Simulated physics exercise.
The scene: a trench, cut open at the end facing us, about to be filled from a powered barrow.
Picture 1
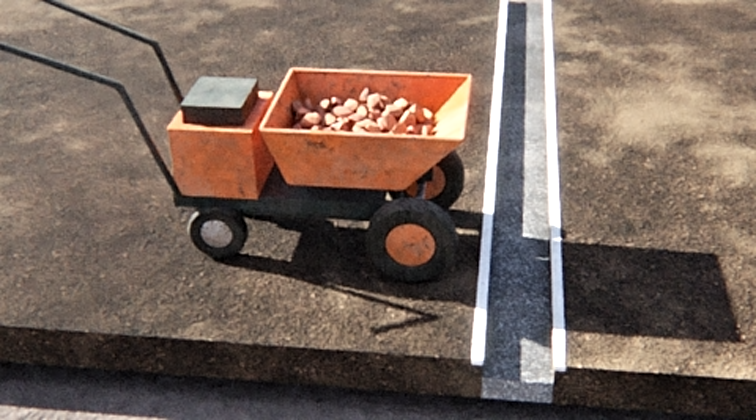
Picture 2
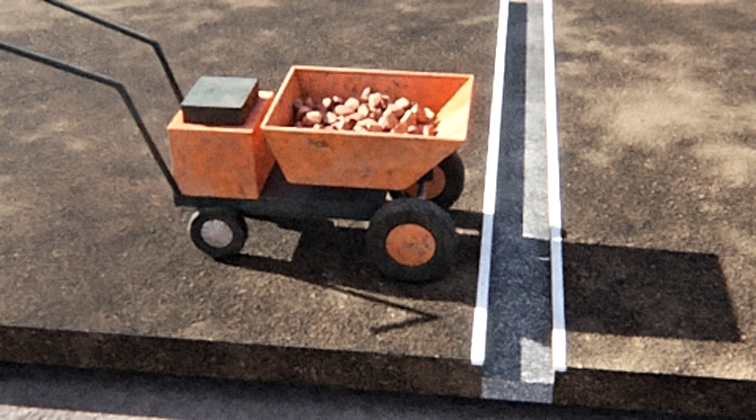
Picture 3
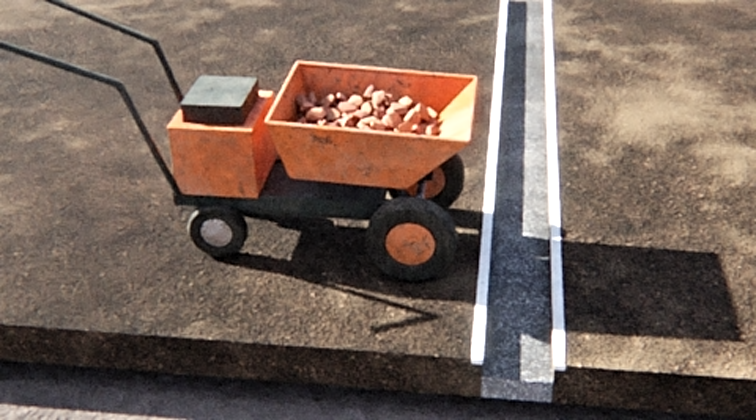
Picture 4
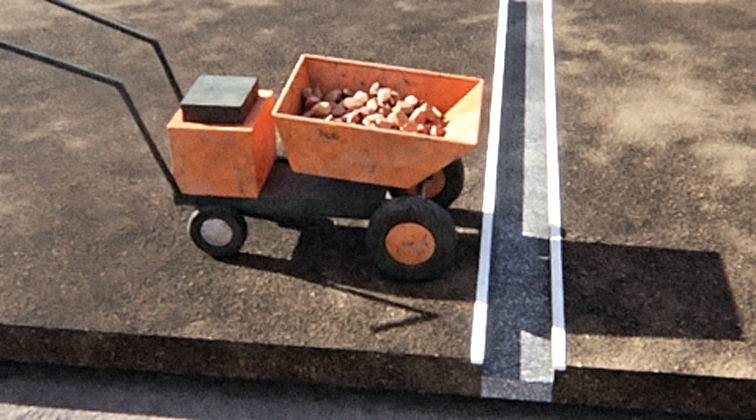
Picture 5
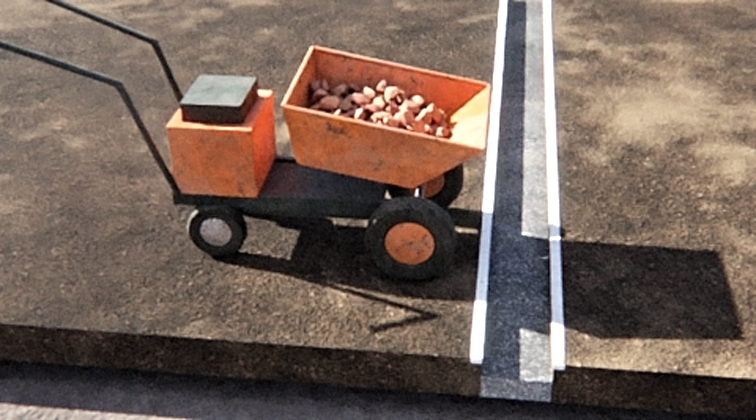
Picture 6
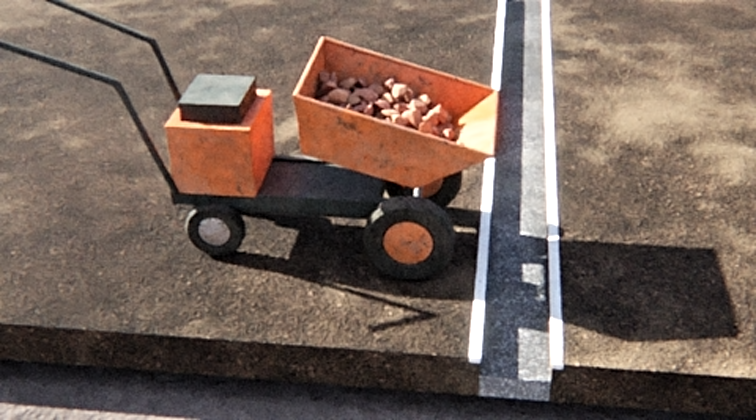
The orange skip of a small powered barrow, loaded with reddish lumps of rubble, starts level beside a narrow, white-edged trench. It tilts gradually to the right, its back end rising and its lip edging out over the trench, while the wheels stay put and the rubble remains inside.
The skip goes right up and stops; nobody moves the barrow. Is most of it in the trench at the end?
Between the edges lies only the smaller part of the load.
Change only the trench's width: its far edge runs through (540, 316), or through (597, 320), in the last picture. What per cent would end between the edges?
Roughly 0 per cent, and 80 per cent.
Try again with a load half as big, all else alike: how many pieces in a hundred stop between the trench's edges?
Roughly 30 in a hundred.
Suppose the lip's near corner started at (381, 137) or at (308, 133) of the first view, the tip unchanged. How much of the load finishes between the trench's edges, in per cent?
Near 70 % and 20 %.
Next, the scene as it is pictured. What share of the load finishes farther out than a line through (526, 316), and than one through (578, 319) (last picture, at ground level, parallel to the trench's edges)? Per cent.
About 80 and 50 per cent.
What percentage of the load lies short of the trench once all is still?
Some 0 per cent.
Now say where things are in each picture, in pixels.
In the first frame, lip of the skip at (462, 140), level; top of the load at (366, 125), lumps of rubble; first edge of the trench at (481, 314); far edge at (559, 319), the trench under half as wide as the skip, and shallow for its width.
In the second frame, lip of the skip at (464, 141), level; top of the load at (368, 124).
In the third frame, lip of the skip at (468, 142), tipped barely; top of the load at (347, 124).
In the fourth frame, lip of the skip at (475, 145), tipped a little; top of the load at (353, 121).
In the fifth frame, lip of the skip at (483, 150), tipped a little; top of the load at (354, 117).
In the sixth frame, lip of the skip at (492, 157), tipped clearly; top of the load at (337, 114); first edge of the trench at (478, 312); far edge at (556, 317).
Soon after the last picture, skip tipped steeply; all in the skip.
A little later, skip tipped steeply; nearly all in the skip; a stray few in or heaped over the trench; a small part beyond it.
Later still, skip tipped right over; about a quarter in the skip; a small part in or heaped over the trench; about two thirds beyond it.
By the end, skip tipped right over; a small part in the skip; about a quarter in or heaped over the trench; about two thirds beyond it.
